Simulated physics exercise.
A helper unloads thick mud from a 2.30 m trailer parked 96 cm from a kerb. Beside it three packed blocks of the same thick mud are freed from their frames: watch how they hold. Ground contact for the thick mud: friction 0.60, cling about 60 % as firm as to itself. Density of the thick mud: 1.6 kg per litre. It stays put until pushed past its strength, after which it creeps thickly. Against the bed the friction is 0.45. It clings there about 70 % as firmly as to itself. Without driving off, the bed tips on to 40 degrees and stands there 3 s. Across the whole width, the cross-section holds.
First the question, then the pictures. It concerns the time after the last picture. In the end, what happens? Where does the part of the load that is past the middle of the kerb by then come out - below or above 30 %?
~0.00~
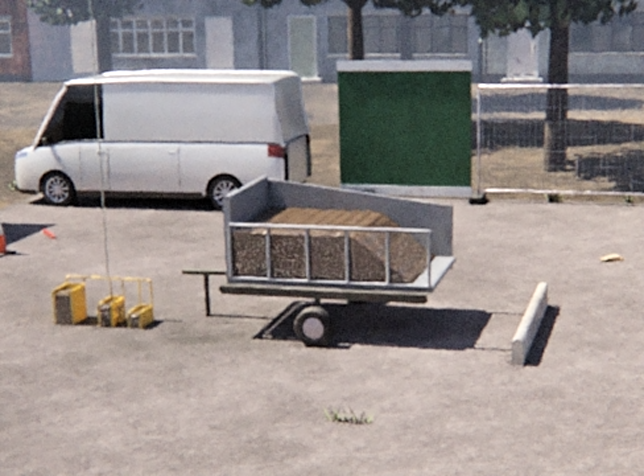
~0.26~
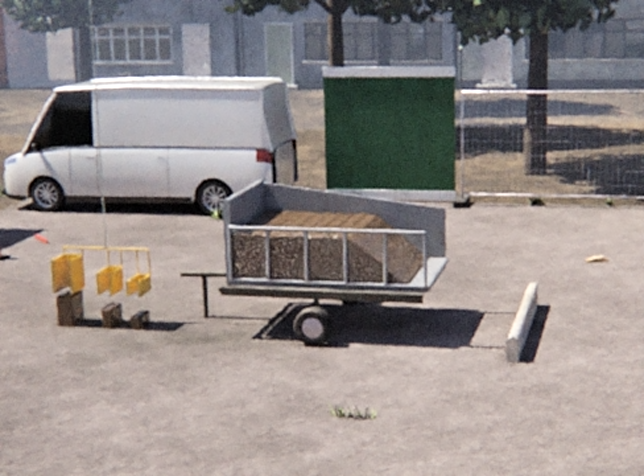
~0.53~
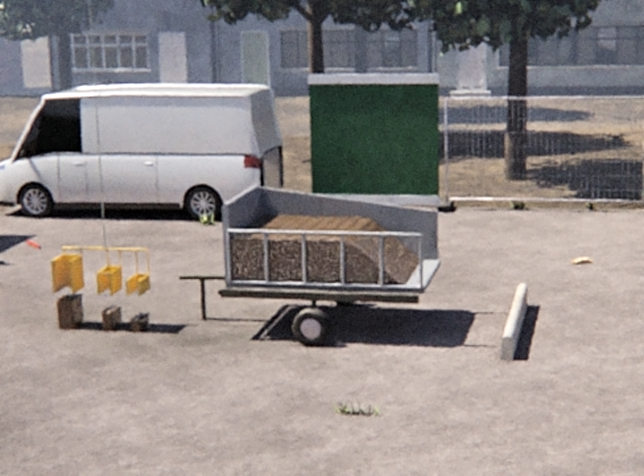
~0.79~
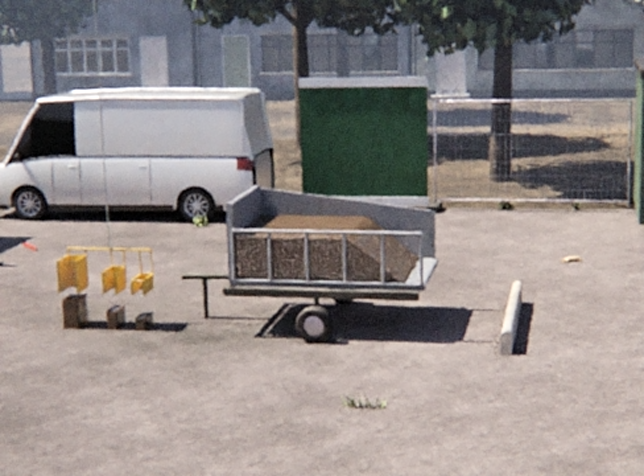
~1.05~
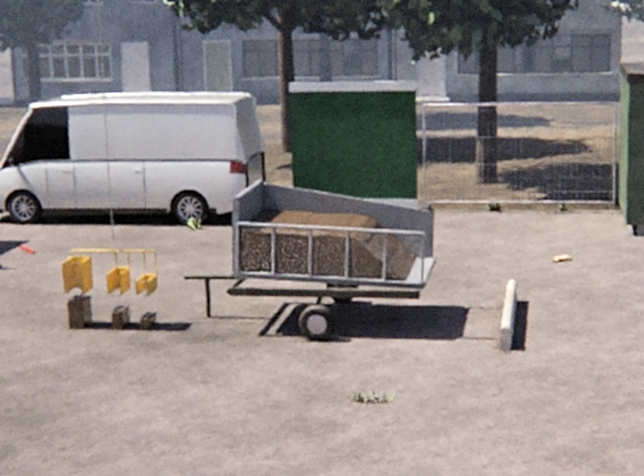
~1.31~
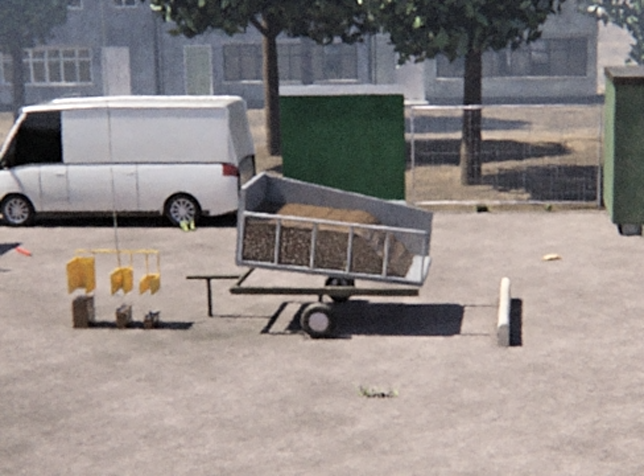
Result: Above.
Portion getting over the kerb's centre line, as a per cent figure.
35 per cent.
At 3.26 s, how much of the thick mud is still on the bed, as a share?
Close to 90 percent.
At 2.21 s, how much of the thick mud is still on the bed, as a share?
Some 100 in a hundred.
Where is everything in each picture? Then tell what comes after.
Top of the high end at (229, 200), tilt 0 degrees; front end of the thick mud at (407, 284); test blocks 38 cm, 25 cm, 16 cm high (left to right), in the first picture.
Top of the high end at (229, 203), tilt 0 degrees; front end of the thick mud at (403, 284); test blocks 38 cm, 25 cm, 16 cm high (left to right), in the second picture.
Top of the high end at (228, 207), tilt 0 degrees; front end of the thick mud at (399, 285); test blocks 38 cm, 25 cm, 16 cm high (left to right), in the third picture.
Top of the high end at (232, 207), tilt 0 degrees; front end of the thick mud at (400, 283); test blocks 38 cm, 25 cm, 16 cm high (left to right), in the fourth picture.
Top of the high end at (239, 201), tilt 3 degrees; front end of the thick mud at (401, 279); test blocks 38 cm, 25 cm, 16 cm high (left to right), in the fifth picture.
Top of the high end at (246, 191), tilt 6 degrees; front end of the thick mud at (401, 276); test blocks 38 cm, 25 cm, 16 cm high (left to right), in the sixth picture.
By 2.21 s, the tilt is 18 degrees, all is on the bed and 0 % past the kerb's middle.
By 3.26 s, the tilt is 31 degrees, 88 % is on the bed and 0 % past the kerb's middle.
By 4.32 s, the tilt is 40 degrees, none is on the bed and 35 % past the kerb's middle.
By 5.38 s, the tilt is 40 degrees, none is on the bed and 36 % past the kerb's middle.
By 7.08 s, at the end, the tilt is 40 degrees, none is on the bed and 36 % past the kerb's middle.
